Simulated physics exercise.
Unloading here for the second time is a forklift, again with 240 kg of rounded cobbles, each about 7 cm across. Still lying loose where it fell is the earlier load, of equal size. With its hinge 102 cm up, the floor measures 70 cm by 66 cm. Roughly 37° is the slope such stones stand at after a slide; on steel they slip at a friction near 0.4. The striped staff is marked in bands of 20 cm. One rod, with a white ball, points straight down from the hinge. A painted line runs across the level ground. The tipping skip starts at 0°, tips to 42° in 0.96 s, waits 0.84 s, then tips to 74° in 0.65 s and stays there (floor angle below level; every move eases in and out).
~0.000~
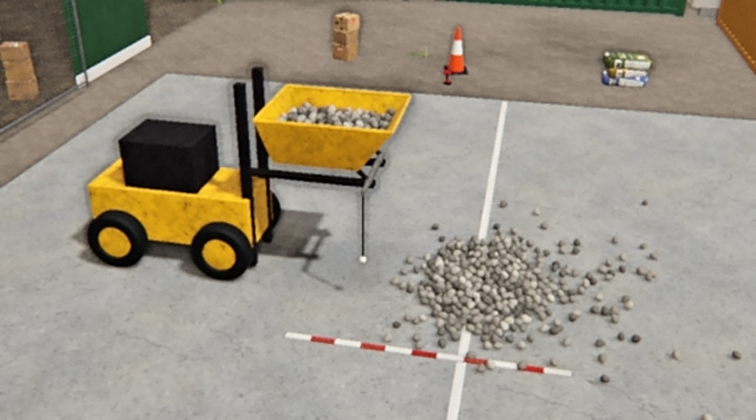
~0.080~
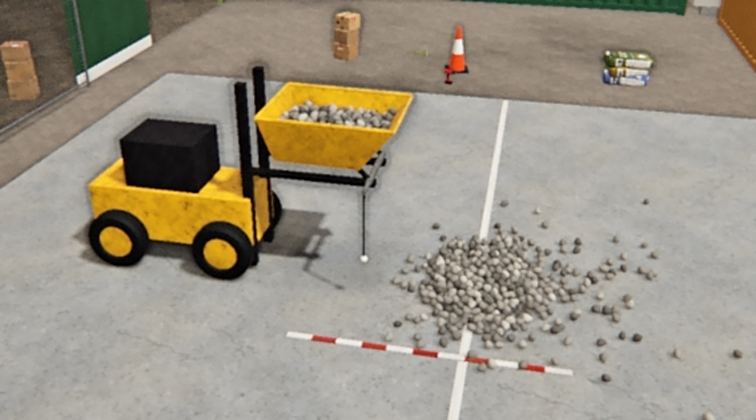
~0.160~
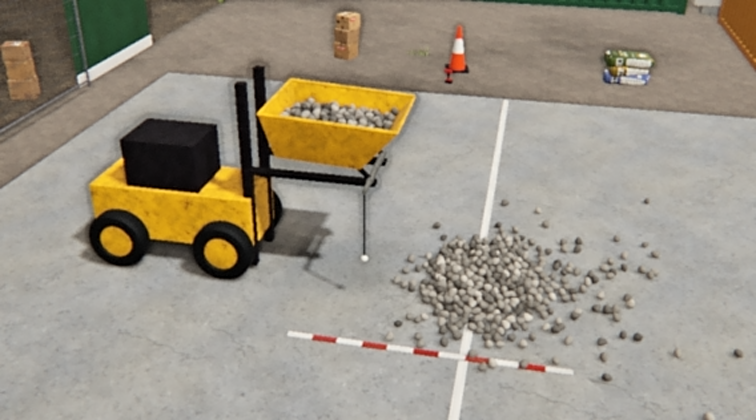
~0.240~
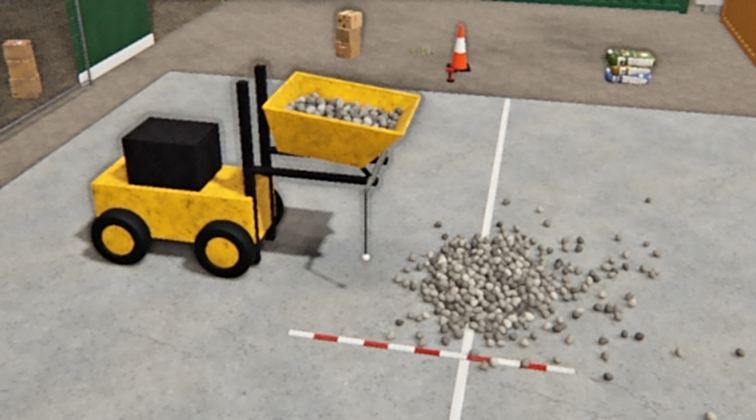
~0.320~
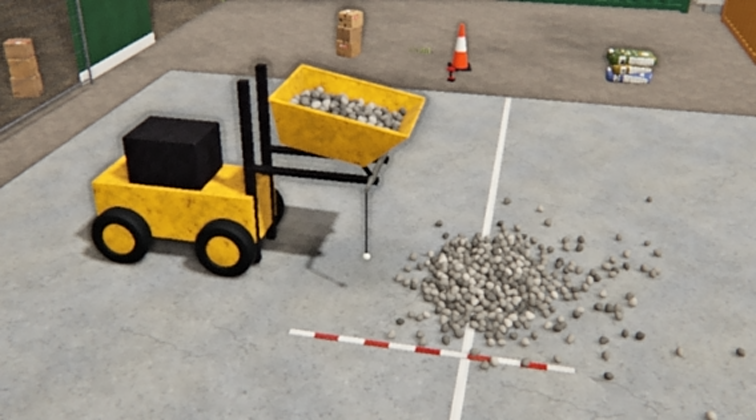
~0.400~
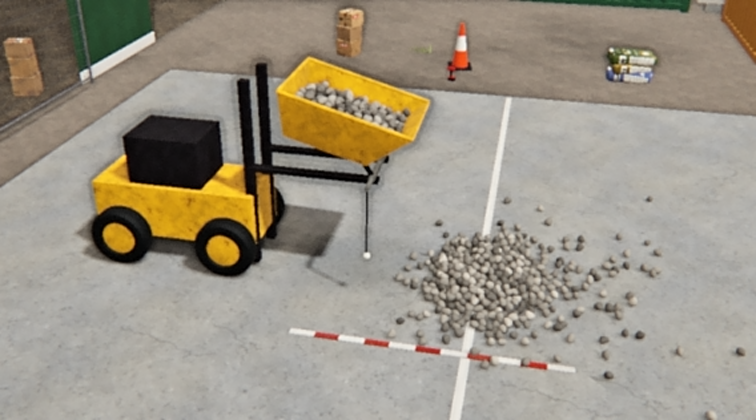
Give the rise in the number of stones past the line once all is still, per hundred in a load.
A rise of roughly 76 per hundred.
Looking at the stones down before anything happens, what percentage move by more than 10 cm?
Close to 15 in a hundred of them.
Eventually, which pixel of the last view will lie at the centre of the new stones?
The middle ends up near (503, 272).
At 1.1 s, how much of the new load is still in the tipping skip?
Roughly 100 per cent is still inside.
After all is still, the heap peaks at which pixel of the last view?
The crest lands at roughly (486, 254).
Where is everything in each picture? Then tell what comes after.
Lip at (392, 133), floor tilted 0°, highest stones at (331, 115). The earlier load is highest near (469, 267), 18 cm above ground level, 40 % short of the line, 60 % past the line, in the first frame.
The tipping skip is at 1°, its lip at (394, 133); the top of the load is at (332, 114); the stones move at 0.2 m/s on average, in the second frame.
Lip at (397, 134), floor tilted 3°, highest stones at (320, 110); the stones move at 0.3 m/s on average, in the third frame.
The tipping skip is at 7°, its lip at (402, 135); the top of the load is at (315, 103); the stones move at 0.4 m/s on average, in the fourth frame.
The tipping skip is at 11°, its lip at (407, 137); the top of the load is at (316, 97); the stones move at 0.5 m/s on average, in the fifth frame.
The tipping skip is at 16°, its lip at (413, 140); the top of the load is at (318, 91); the stones move at 0.6 m/s on average, in the sixth frame.
After 0.7 s the floor is at 35°; in per cent of one load, 100 in the tipping skip, 40 short of the line, 60 past the line; the foremost stones are at (671, 286).
After 1.1 s the floor is at 42°; in per cent of one load, 100 in the tipping skip, 40 short of the line, 60 past the line; the foremost stones are at (671, 286).
After 2.9 s the floor is at 74°; in per cent of one load, 39 in the tipping skip, 67 short of the line, 94 past the line; the foremost stones are at (671, 286).
After 5.2 s the floor is at 74°; in per cent of one load, 0 in the tipping skip, 64 short of the line, 136 past the line; the foremost stones are at (671, 286). Net gain past the line, 76.
